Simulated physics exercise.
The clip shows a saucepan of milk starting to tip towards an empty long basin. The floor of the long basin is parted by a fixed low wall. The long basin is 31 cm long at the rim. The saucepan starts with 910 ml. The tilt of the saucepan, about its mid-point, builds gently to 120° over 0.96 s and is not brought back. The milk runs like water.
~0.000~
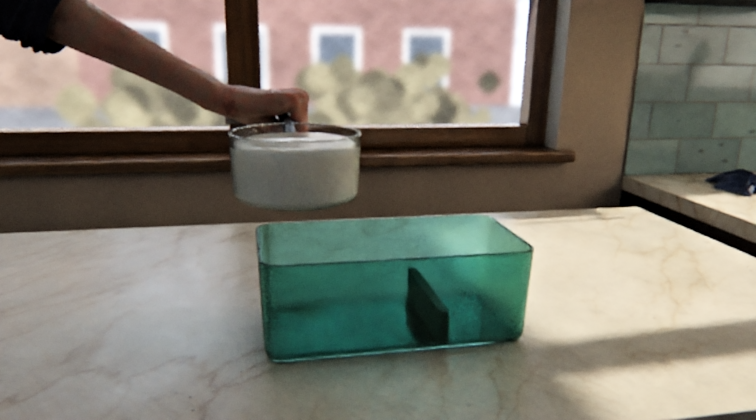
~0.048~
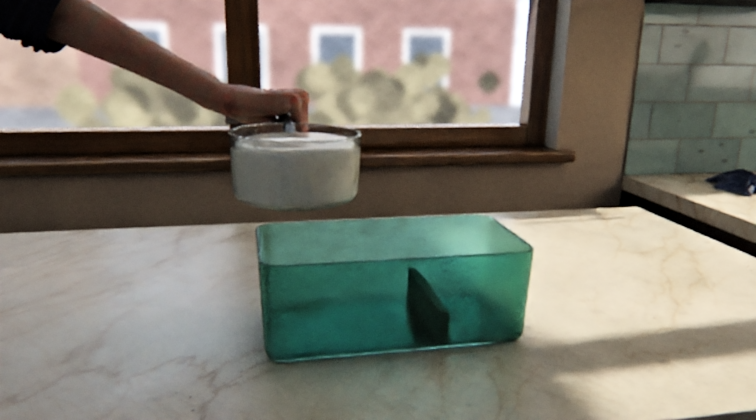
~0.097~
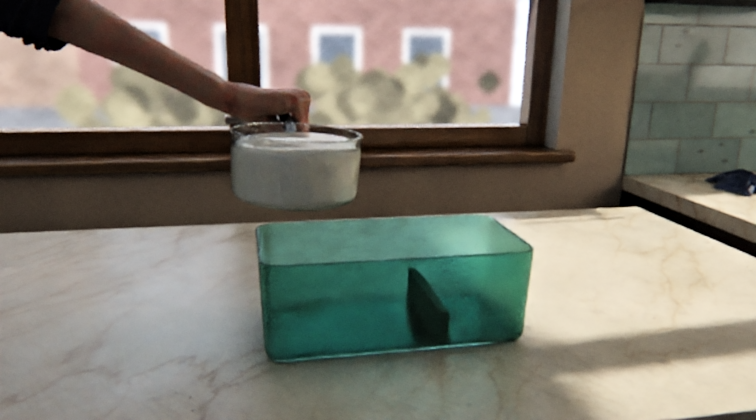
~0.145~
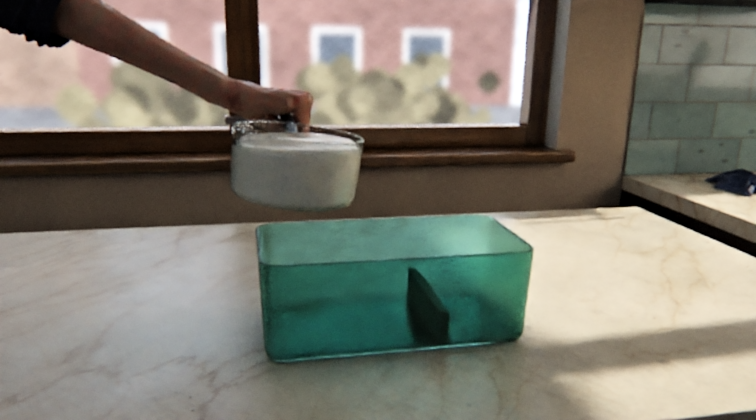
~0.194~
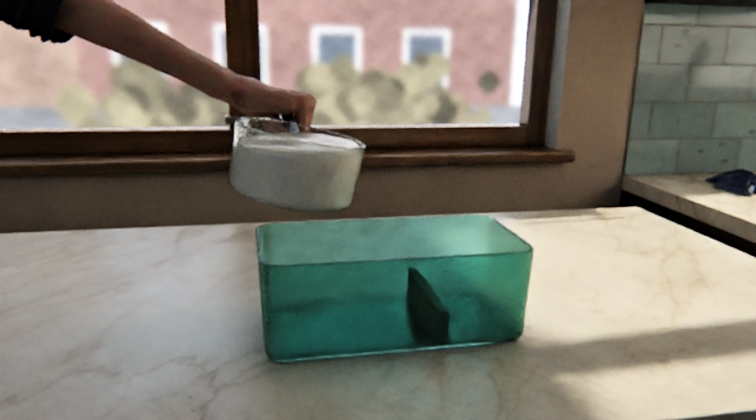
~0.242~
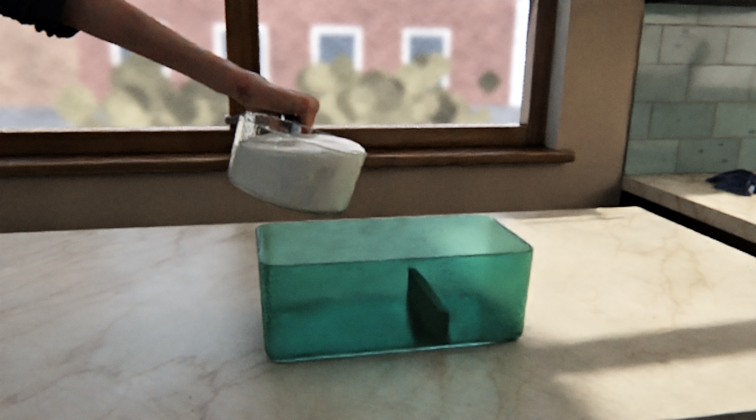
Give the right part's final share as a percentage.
The far part has some 11 per cent.
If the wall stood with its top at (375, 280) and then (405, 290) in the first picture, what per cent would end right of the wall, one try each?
In turn about 70 and 40 per cent.
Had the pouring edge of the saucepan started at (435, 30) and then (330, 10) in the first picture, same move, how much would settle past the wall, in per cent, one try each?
First 60, then 15 per cent.
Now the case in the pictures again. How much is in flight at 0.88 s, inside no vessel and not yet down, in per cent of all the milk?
Some 6 per cent.
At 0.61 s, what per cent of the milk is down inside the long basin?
Near 38 in a hundred.
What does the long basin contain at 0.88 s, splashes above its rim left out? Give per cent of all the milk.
Near 92 in a hundred.
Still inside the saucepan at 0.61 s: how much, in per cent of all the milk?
Near 36 in a hundred.
Then, 0.61 s in, the tilt is 84° and 35 per cent is still to pour, 34 is left of the wall and 3 right of it.
Then, 0.88 s in, the tilt is 118° and 3 per cent is still to pour, 85 is left of the wall and 6 right of it.
Then, 1.16 s in, the tilt is 120° and 0 per cent is still to pour, 87 is left of the wall and 11 right of it.
Then, 1.46 s in, the tilt is 120° and 0 per cent is still to pour, 86 is left of the wall and 11 right of it.
Finally, 86 per cent lies left of the wall, 11 right of it and 3 outside.
